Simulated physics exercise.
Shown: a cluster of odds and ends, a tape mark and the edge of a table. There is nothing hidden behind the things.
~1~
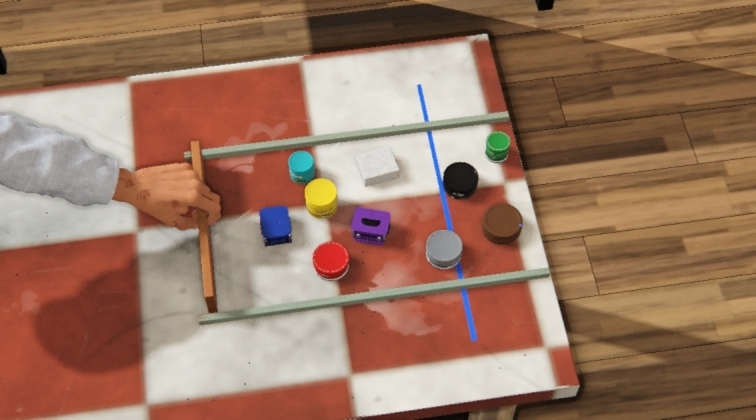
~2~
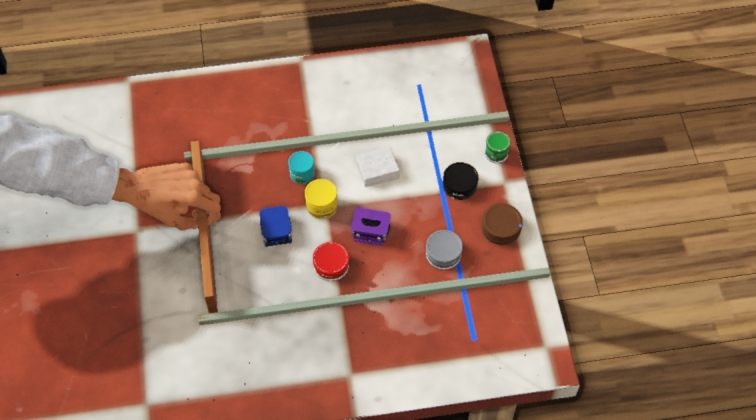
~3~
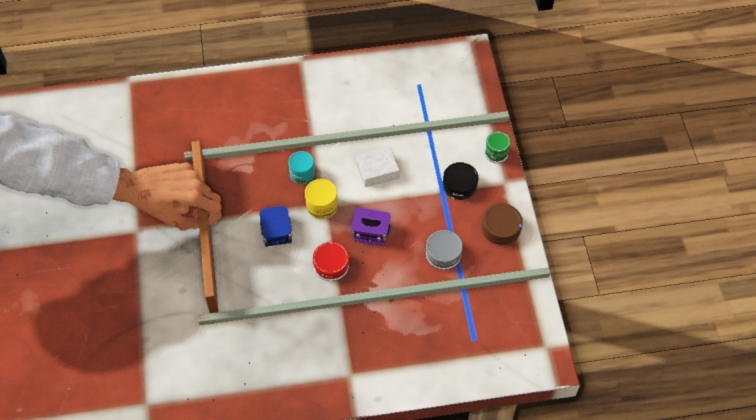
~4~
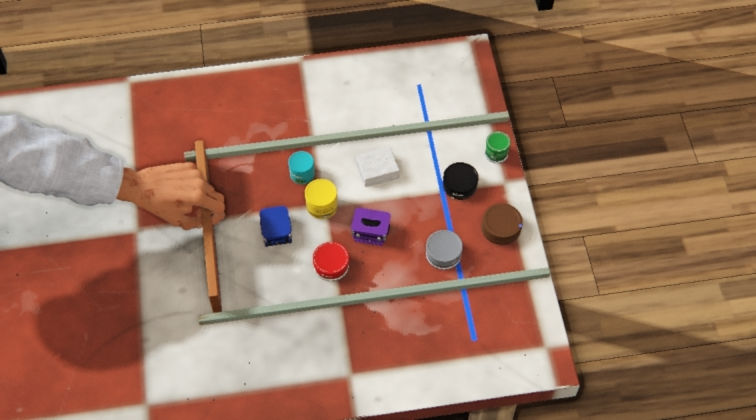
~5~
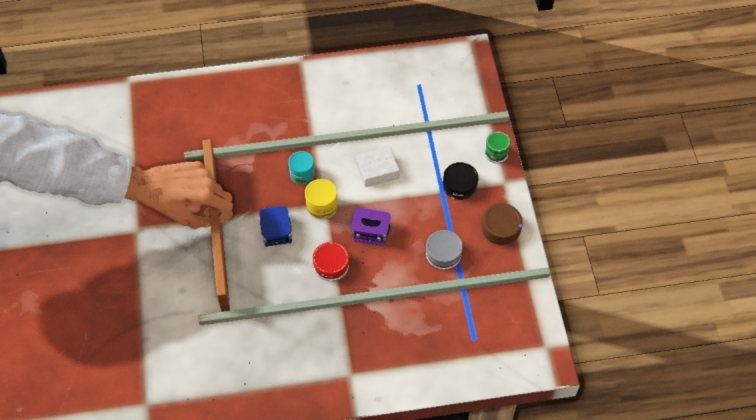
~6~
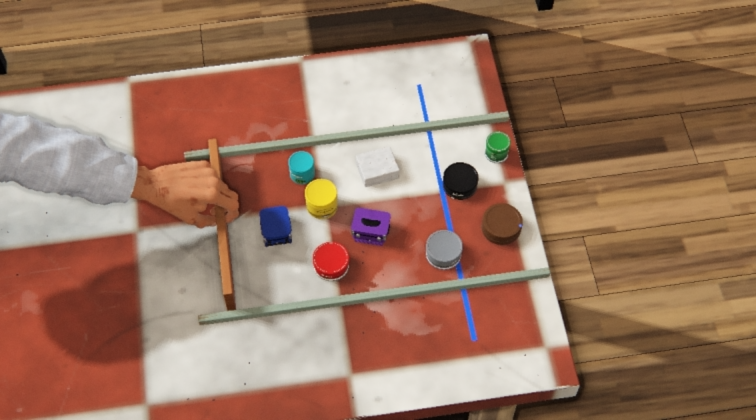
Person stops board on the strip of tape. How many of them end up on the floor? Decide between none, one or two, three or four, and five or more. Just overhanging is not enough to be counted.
Falling ones: None at all.
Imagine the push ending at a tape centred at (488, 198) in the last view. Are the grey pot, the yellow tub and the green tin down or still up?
Grey pot goes off, yellow tub stays put, green tin goes off.
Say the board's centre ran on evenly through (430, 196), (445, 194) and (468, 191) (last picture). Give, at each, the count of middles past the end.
Respectively, 0, 0 and 2.
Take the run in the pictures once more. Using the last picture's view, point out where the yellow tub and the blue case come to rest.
Okay, so first (456, 175), and next (460, 205).
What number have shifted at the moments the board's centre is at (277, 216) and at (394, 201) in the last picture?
Tally at point one: 1; at point two: 7.
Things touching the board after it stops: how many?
Count: 4.
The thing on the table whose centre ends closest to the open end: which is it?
Looks like the brown lid to me.
Soon after, none off yet; green tin at rest near (497, 148); brown lid at rest near (502, 224); black tub at rest near (460, 181).
In the end, the number that fall off is zero.
